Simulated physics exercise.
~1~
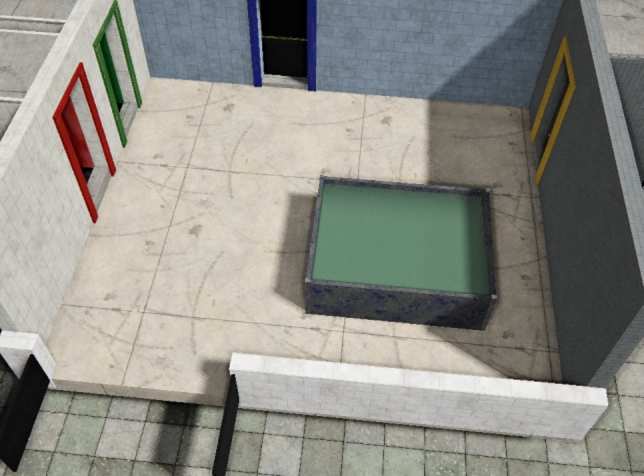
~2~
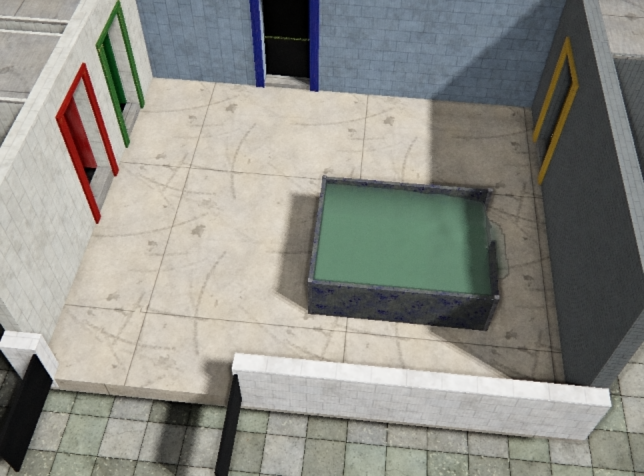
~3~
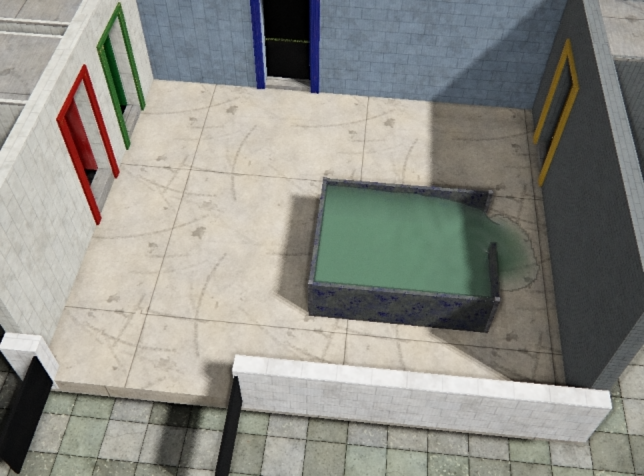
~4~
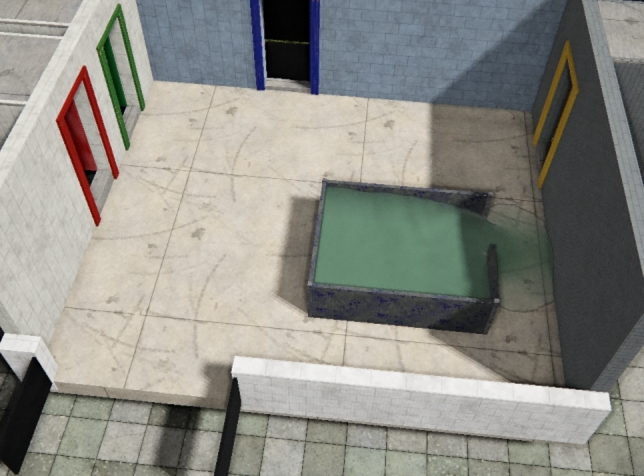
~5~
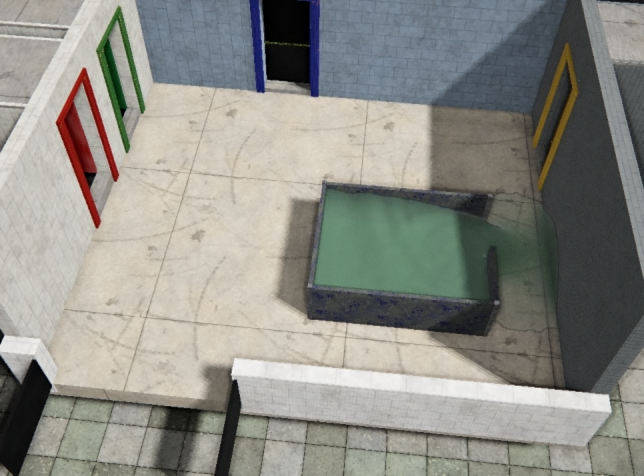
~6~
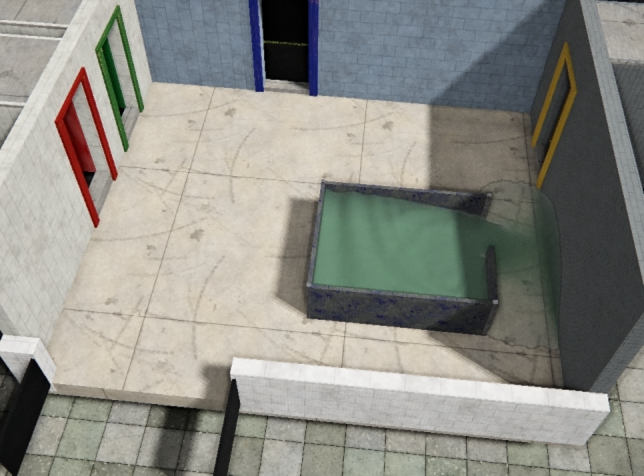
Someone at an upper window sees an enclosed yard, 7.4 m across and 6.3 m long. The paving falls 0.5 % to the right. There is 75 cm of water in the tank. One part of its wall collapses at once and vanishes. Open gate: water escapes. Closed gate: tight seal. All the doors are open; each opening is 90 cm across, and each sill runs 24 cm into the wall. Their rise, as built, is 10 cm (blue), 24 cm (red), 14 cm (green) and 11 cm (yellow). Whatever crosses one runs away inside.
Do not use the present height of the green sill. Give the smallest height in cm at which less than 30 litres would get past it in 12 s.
Close to 8 cm is just enough.
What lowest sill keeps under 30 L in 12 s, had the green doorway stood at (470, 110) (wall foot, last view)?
Roughly 22 cm.
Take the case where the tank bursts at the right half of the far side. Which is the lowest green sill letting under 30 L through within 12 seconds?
At least roughly 12.5 centimetres tall.
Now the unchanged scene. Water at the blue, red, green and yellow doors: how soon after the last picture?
The blue door gets it at 2.4 s, the red door at 5.0 s, the green door at 4.0 s and the yellow door at 0.2 s.
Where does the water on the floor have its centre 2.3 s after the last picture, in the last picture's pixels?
Centre estimate: (439, 256) px, approximately.
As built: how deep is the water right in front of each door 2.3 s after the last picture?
Depth (cm): Blue 1 / red 0 / green 0 / yellow 12.
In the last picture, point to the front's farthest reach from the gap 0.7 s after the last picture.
(531, 118).
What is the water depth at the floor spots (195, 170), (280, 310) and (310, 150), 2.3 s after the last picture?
Approx. 0 / 0 / 0 cm.
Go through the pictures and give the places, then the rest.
Still water, 75 cm deep, in the tank at (402, 237); the green door at (120, 82) is dry, in the first picture.
The gap is at (483, 237), the front 0.3 m out at (502, 273); the back of the tank holds 75 cm, in the second picture.
The front is at (532, 269), 0.8 m from the gap at (483, 242); 0.9 m2 of floor is wet, 75 cm left at the back, in the third picture.
Water pours out at (482, 244) and has run 1.1 m, to (545, 226); about 11 cm deep outside, 75 cm at the back, in the fourth picture.
The gap is at (482, 246), the front 1.3 m out at (543, 206); the back of the tank holds 75 cm, in the fifth picture.
Water pours out at (481, 245) and has run 1.6 m, to (539, 188); about 10 cm deep outside, 72 cm at the back; the green door at (122, 86), 6.6 m from the gap, is still 6.6 m from the nearest water, in the sixth picture.
Then, 0.7 s after the last picture water covers 15 % of the floor, deepest (58 cm) near (547, 253); it has not reached the green door.
Then, 2.3 s after the last picture water covers 35 % of the floor, deepest (40 cm) near (536, 252); it has not reached the green door.
Then, 11.3 s after the last picture water covers 100 % of the floor, deepest (14 cm) near (332, 395); 7 cm at the green door, 0 litres in over its 14 cm sill.
At the green door as built, the water peaked near 14 cm, 4.5 s after the last picture.
With a sill of 7 cm, 53 litres would have come in within the 12 s; with 10 cm, 11 litres. So under 30 litres takes about 8 cm.
